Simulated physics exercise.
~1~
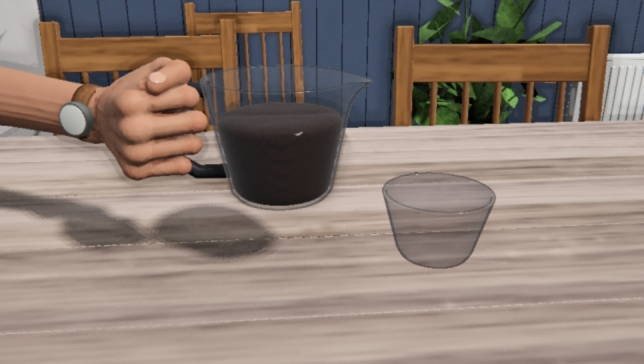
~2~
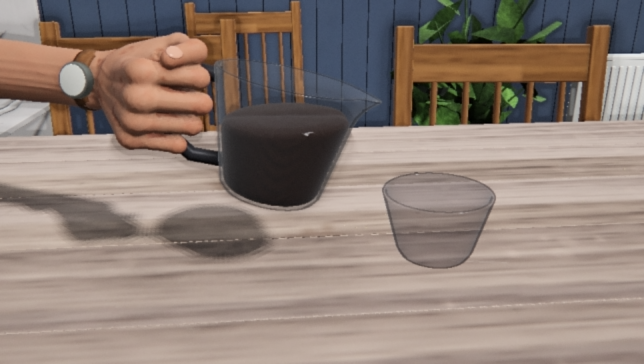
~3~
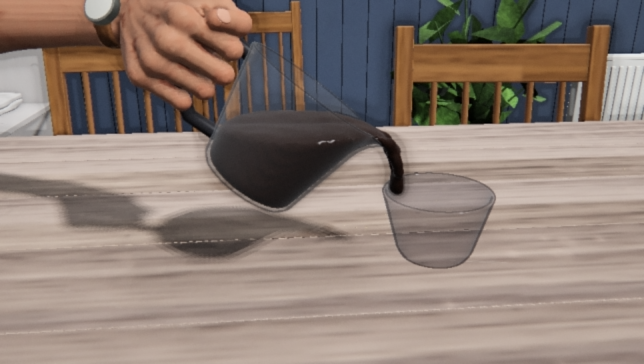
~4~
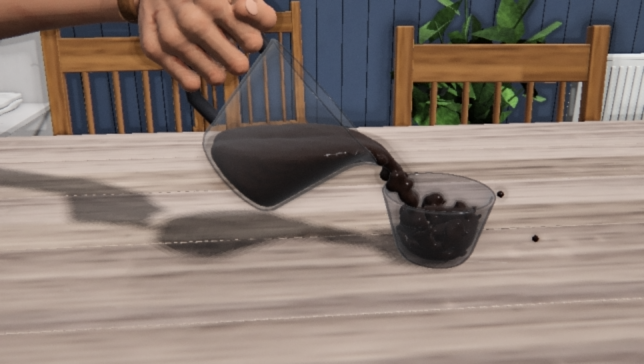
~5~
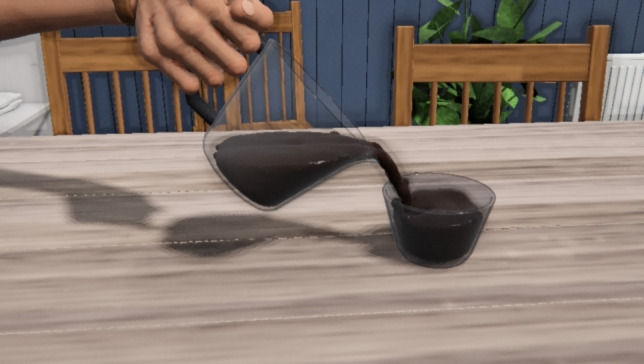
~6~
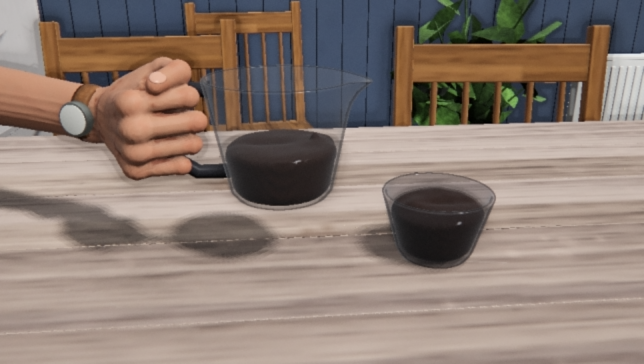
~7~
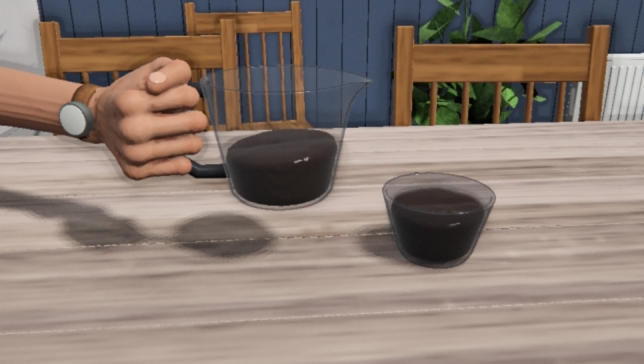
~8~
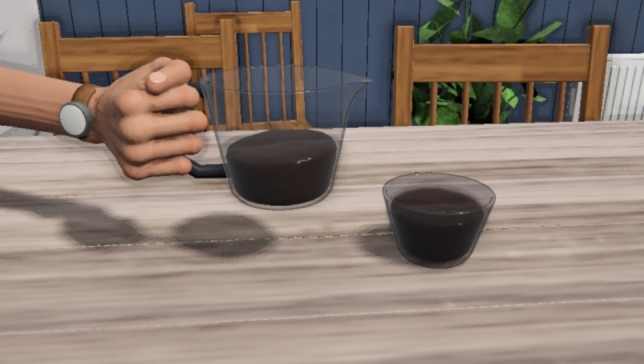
At a wooden dining table, a hand tilting a clear jug rightward, pouring dark coffee into a small cup, then levelling it.
